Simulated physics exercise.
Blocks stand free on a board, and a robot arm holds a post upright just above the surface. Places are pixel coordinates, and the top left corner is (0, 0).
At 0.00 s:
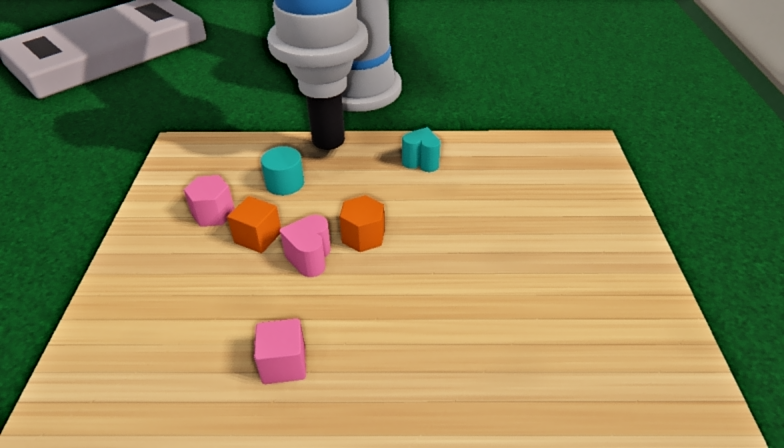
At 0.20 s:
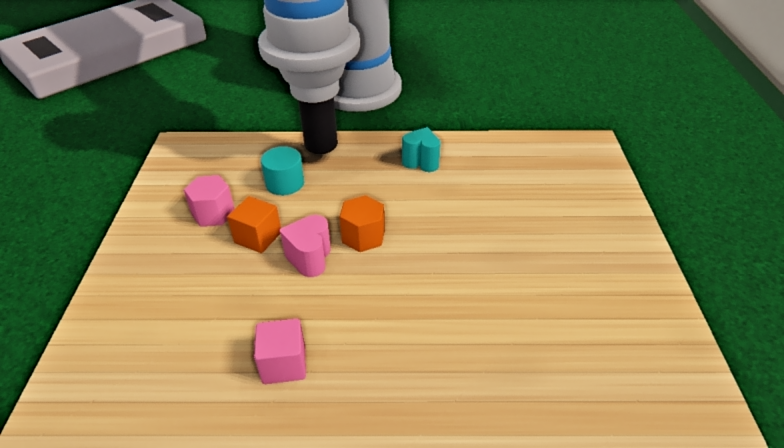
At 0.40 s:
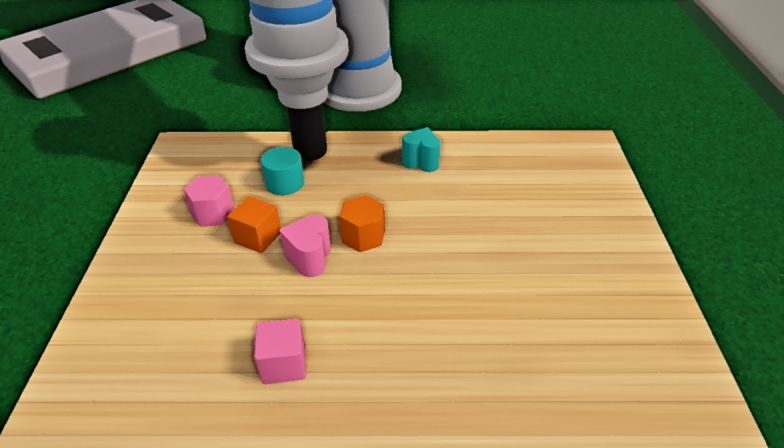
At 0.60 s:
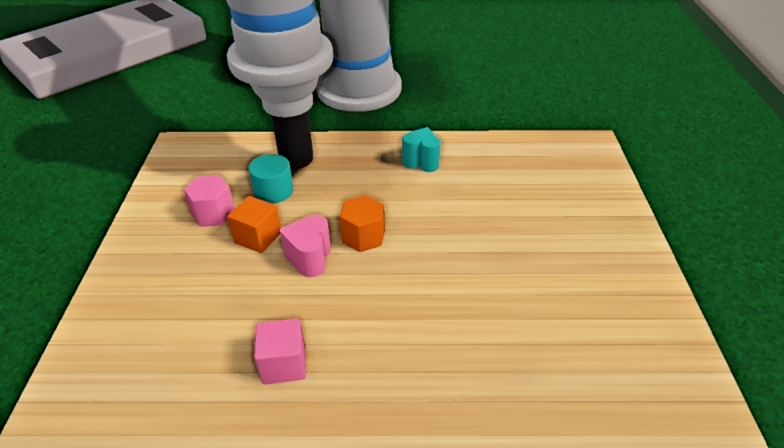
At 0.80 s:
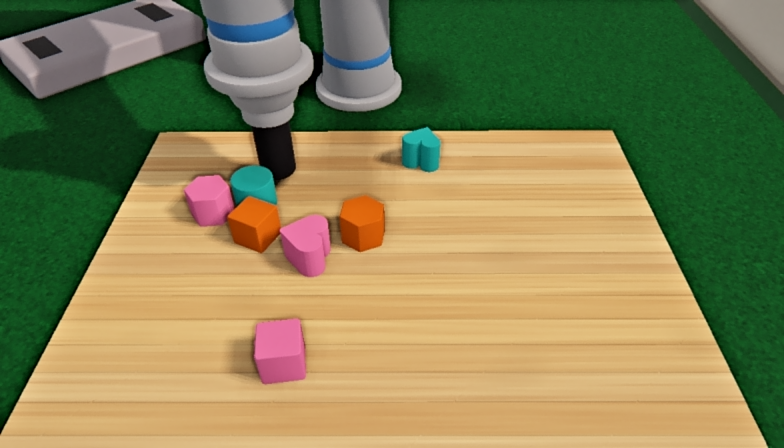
On a wooden board, a robot arm's black post moved left toward a turquoise round block, then pushed it left and nearer, up beside a pink hexagon and an orange block.
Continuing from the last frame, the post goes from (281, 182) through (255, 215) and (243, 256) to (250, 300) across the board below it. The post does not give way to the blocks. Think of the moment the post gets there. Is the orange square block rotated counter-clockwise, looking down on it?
Short answer: Yes.
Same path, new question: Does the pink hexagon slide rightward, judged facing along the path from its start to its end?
Yes
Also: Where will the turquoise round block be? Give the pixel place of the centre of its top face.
Its top middle: (191, 234).
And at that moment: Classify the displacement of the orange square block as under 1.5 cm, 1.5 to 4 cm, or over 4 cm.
It is going to finish beyond 4 cm from where it is now.
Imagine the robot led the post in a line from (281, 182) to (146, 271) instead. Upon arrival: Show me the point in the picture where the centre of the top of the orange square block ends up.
Near (250, 226).
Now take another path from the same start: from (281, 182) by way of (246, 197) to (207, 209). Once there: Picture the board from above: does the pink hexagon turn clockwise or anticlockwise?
Clockwise from above.
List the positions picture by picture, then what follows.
In the first frame, post tip (329, 142); block tops, pink hexagon (206, 187); turquoise round block (281, 158); orange square block (252, 211); pink heart (306, 232).
In the second frame, post (321, 146); blocks unchanged.
In the third frame, post (311, 152); blocks unchanged.
In the fourth frame, post (297, 160); turquoise round block (269, 165).
In the fifth frame, post (279, 171); pink hexagon (206, 187); turquoise round block (251, 177); orange square block (252, 211); pink heart (306, 232).
The first path, step by step. One third of the way, post (251, 204); pink hexagon (186, 194), turned 60° clockwise; turquoise round block (214, 211); orange square block (244, 227), turned 70° anticlockwise.
Two thirds of the way, post (240, 244); pink hexagon (186, 194), turned 60° clockwise; turquoise round block (191, 234); orange square block (241, 262), turned 85° anticlockwise.
At the end, post (247, 288); pink hexagon (186, 194), turned 60° clockwise; turquoise round block (191, 234); orange square block (245, 313), turned 80° anticlockwise; pink heart in place.
